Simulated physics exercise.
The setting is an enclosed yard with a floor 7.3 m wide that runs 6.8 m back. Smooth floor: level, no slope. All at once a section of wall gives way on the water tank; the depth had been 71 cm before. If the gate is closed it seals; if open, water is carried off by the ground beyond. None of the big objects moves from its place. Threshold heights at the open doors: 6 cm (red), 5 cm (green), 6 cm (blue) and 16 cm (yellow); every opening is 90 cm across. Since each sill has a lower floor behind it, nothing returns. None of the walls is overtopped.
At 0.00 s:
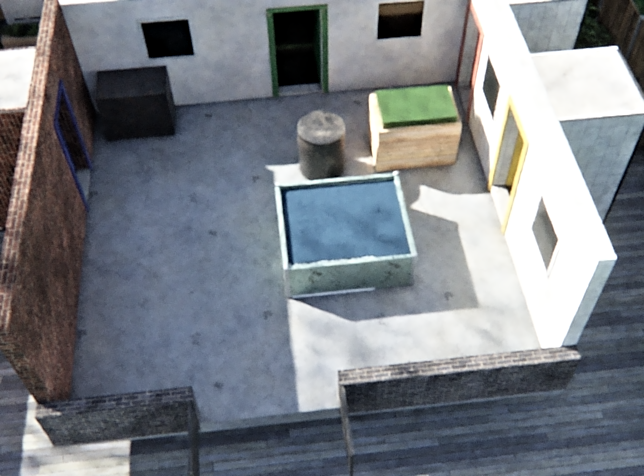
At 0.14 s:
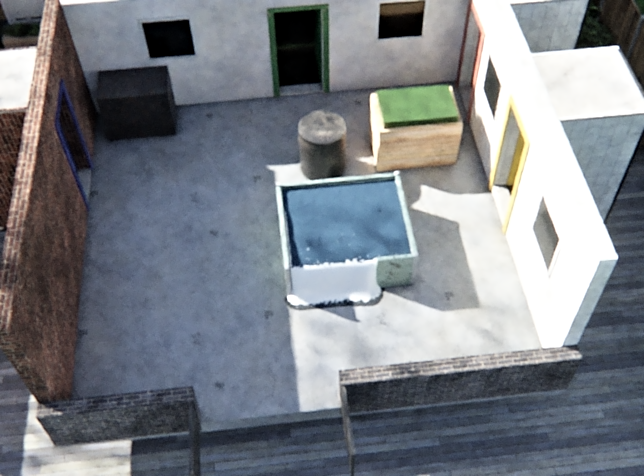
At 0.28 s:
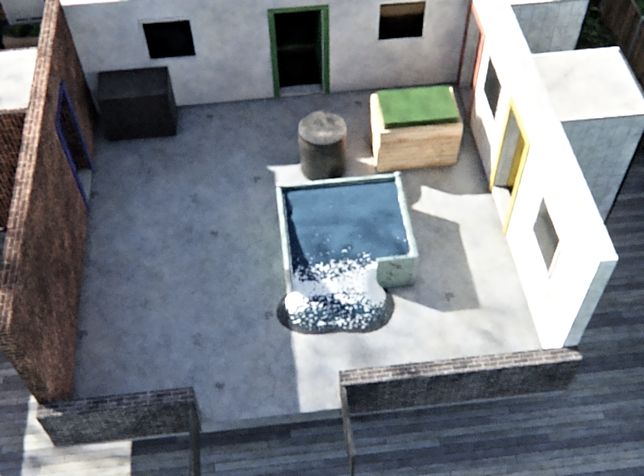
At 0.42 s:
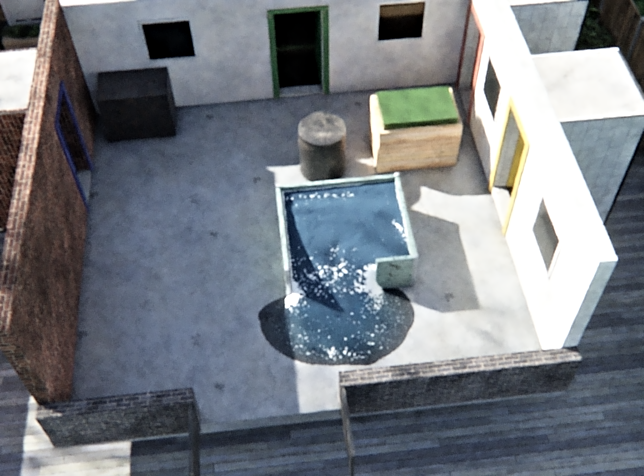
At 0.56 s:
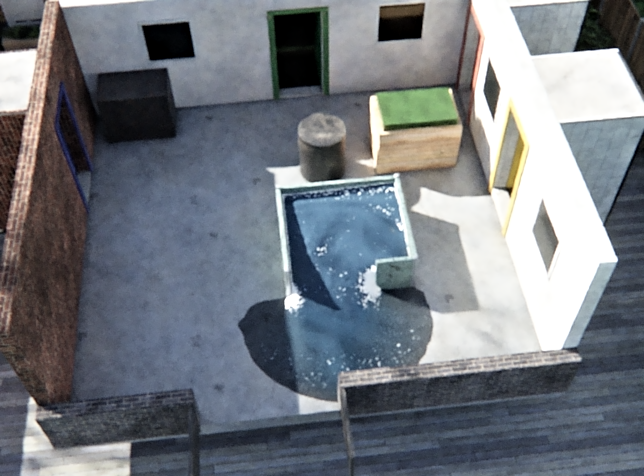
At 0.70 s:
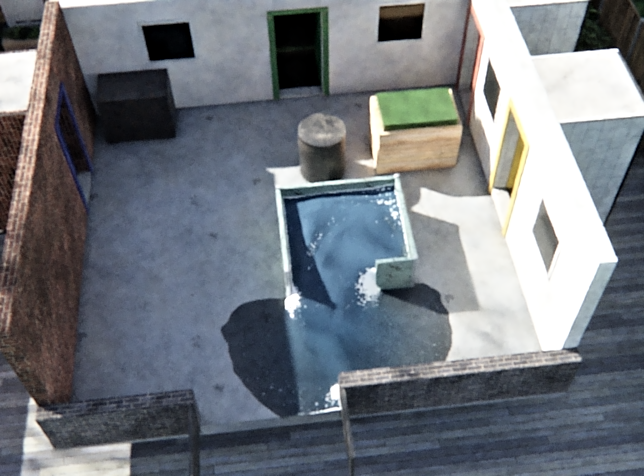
Water pouring from a broken-open tank in a walled yard, foaming at first, then spreading in a widening dark pool toward the low front wall.
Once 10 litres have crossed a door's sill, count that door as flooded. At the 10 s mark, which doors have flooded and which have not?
The red door has not; the green door has not; the blue door has not; the yellow door has not.
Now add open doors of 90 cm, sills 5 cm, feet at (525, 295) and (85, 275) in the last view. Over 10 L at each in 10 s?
The first doorway goes beyond and the second stays inside.
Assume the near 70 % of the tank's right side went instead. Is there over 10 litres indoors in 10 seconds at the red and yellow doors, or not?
Here's how it goes: Red exceeds it, yellow exceeds it.
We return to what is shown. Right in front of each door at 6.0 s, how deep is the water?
Centimetres: Red 3 / green 0 / blue 0 / yellow 4.
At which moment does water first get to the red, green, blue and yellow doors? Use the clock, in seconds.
Doors: Red 4.5 s / green 8.0 s / blue 7.5 s / yellow 2.8 s.
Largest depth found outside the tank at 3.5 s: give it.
Depth: Approx. 20 cm.
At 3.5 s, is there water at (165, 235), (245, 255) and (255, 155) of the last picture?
Untouched, untouched, untouched.
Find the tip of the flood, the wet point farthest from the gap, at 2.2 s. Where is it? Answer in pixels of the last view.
(106, 421).
After 1.4 s water covers 15 % of the floor and is deepest (42 cm) near (357, 393); red door not reached, green door not reached, blue door not reached, yellow door not reached.
After 2.2 s water covers 20 % of the floor and is deepest (31 cm) near (355, 383); red door not reached, green door not reached, blue door not reached, yellow door not reached.
After 3.5 s water covers 30 % of the floor and is deepest (20 cm) near (530, 374); red door not reached, green door not reached, blue door not reached, yellow door 5 cm at the sill, 0 L in.
After 6.0 s water covers 50 % of the floor and is deepest (12 cm) near (420, 174); red door 3 cm at the sill, 0 L in, green door not reached, blue door not reached, yellow door 4 cm at the sill, 0 L in.
After 10.0 s water covers 70 % of the floor and is deepest (7 cm) near (452, 92); red door 5 cm at the sill, 1 L in, green door 2 cm at the sill, 0 L in, blue door 1 cm at the sill, 0 L in, yellow door 6 cm at the sill, 0 L in.
